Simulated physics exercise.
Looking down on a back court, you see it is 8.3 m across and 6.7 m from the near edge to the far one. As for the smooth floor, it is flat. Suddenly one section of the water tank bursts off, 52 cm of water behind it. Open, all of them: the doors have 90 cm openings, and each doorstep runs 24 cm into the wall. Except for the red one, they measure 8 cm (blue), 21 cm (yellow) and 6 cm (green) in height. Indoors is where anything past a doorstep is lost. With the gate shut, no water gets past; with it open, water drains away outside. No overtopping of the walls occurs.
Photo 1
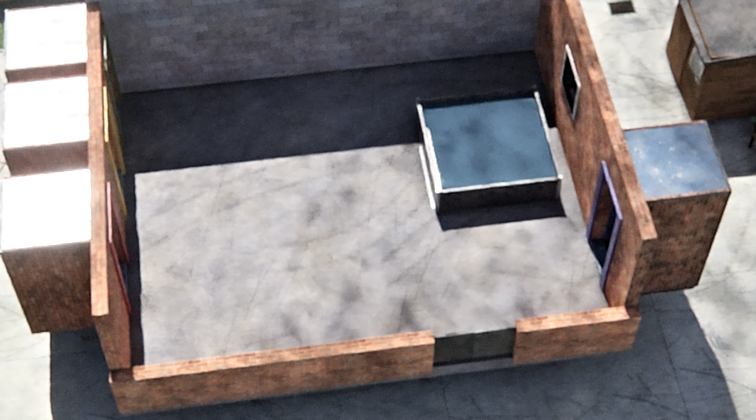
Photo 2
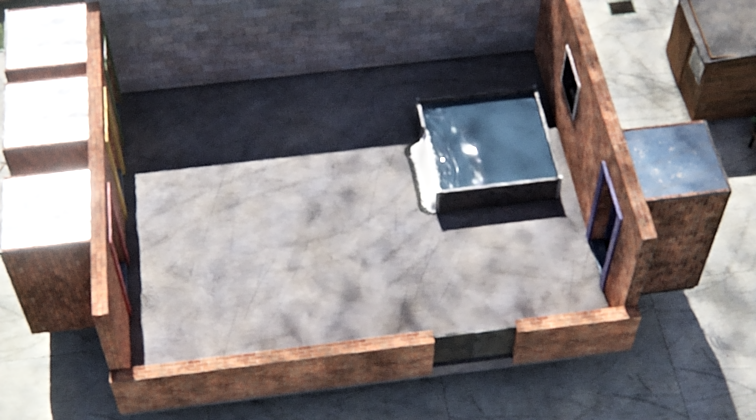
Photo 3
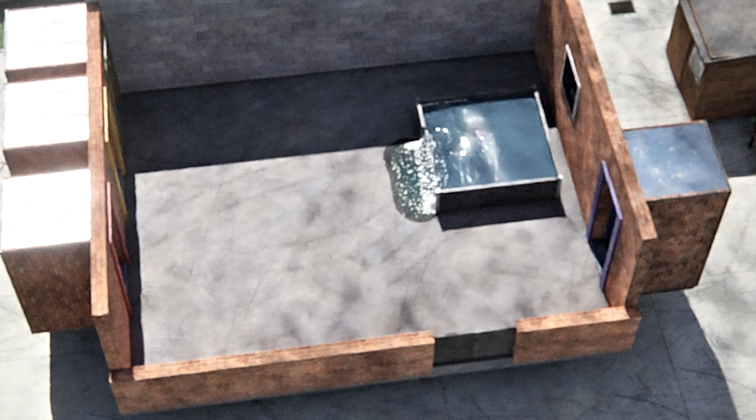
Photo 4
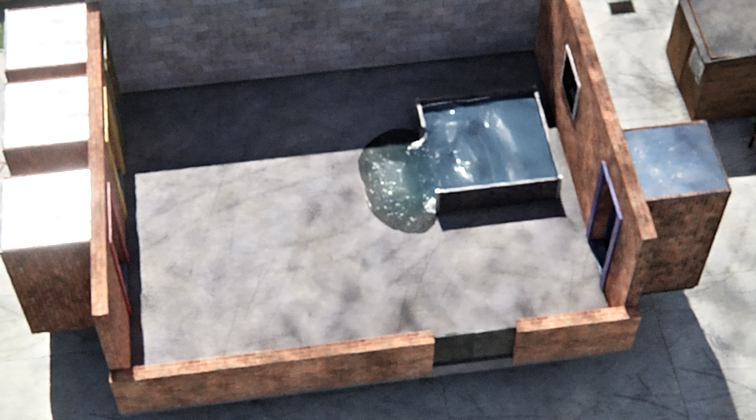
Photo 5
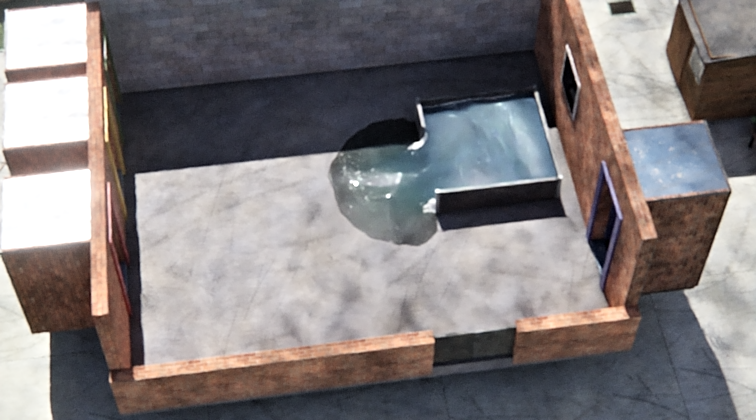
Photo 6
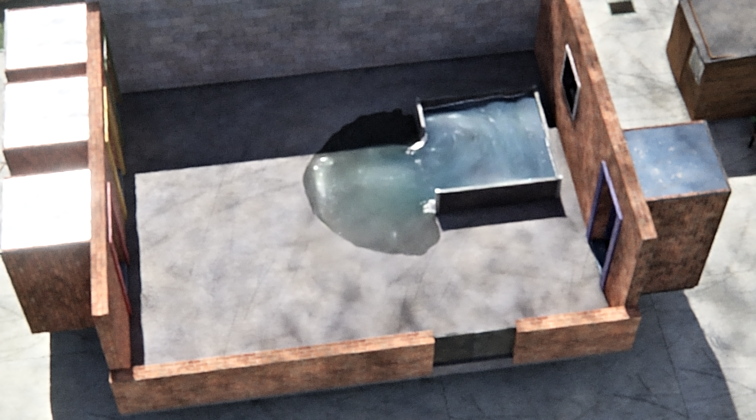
Water burst out of the left side of a raised tank in a brick-walled court, glittering at first, then spread leftward across the pale floor in a widening, rounded puddle.
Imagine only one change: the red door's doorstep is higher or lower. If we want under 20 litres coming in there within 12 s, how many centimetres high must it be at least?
About 10.5 centimetres.
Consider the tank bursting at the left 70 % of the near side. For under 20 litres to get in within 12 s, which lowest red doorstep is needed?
Some 7.0 centimetres.
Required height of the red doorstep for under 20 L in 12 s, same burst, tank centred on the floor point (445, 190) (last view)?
In this case, 14.5 cm or so.
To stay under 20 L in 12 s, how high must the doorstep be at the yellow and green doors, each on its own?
You'd want about 11.5 centimetres at yellow and about 10.0 centimetres at green.
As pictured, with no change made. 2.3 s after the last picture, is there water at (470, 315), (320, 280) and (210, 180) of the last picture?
In the order asked: Untouched, soaked, soaked.
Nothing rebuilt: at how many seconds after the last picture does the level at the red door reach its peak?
Approximately 2.8 s.
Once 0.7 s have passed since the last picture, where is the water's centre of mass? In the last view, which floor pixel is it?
(443, 169).
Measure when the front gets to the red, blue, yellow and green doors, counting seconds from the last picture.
Red = 1.8 s, blue = 10.5 s, yellow = 1.4 s, green = 2.2 s.
Then, 0.7 s after the last picture water covers 25 % of the floor, deepest (28 cm) near (430, 200); it has not reached the red door.
Then, 2.3 s after the last picture water covers 60 % of the floor, deepest (18 cm) near (429, 193); 16 cm at the red door, 0 litres in over its 16 cm doorstep.
Then, 11.3 s after the last picture water covers 95 % of the floor, deepest (7 cm) near (381, 198); 5 cm at the red door, 0 litres in over its 16 cm doorstep.
At the red door as built, the water peaked near 17 cm, 2.7 s after the last picture.
With a doorstep of 9.5 cm, 28 litres would have come in within the 12 s; with 13 cm, 6 litres. So under 20 litres takes about 10.5 cm.
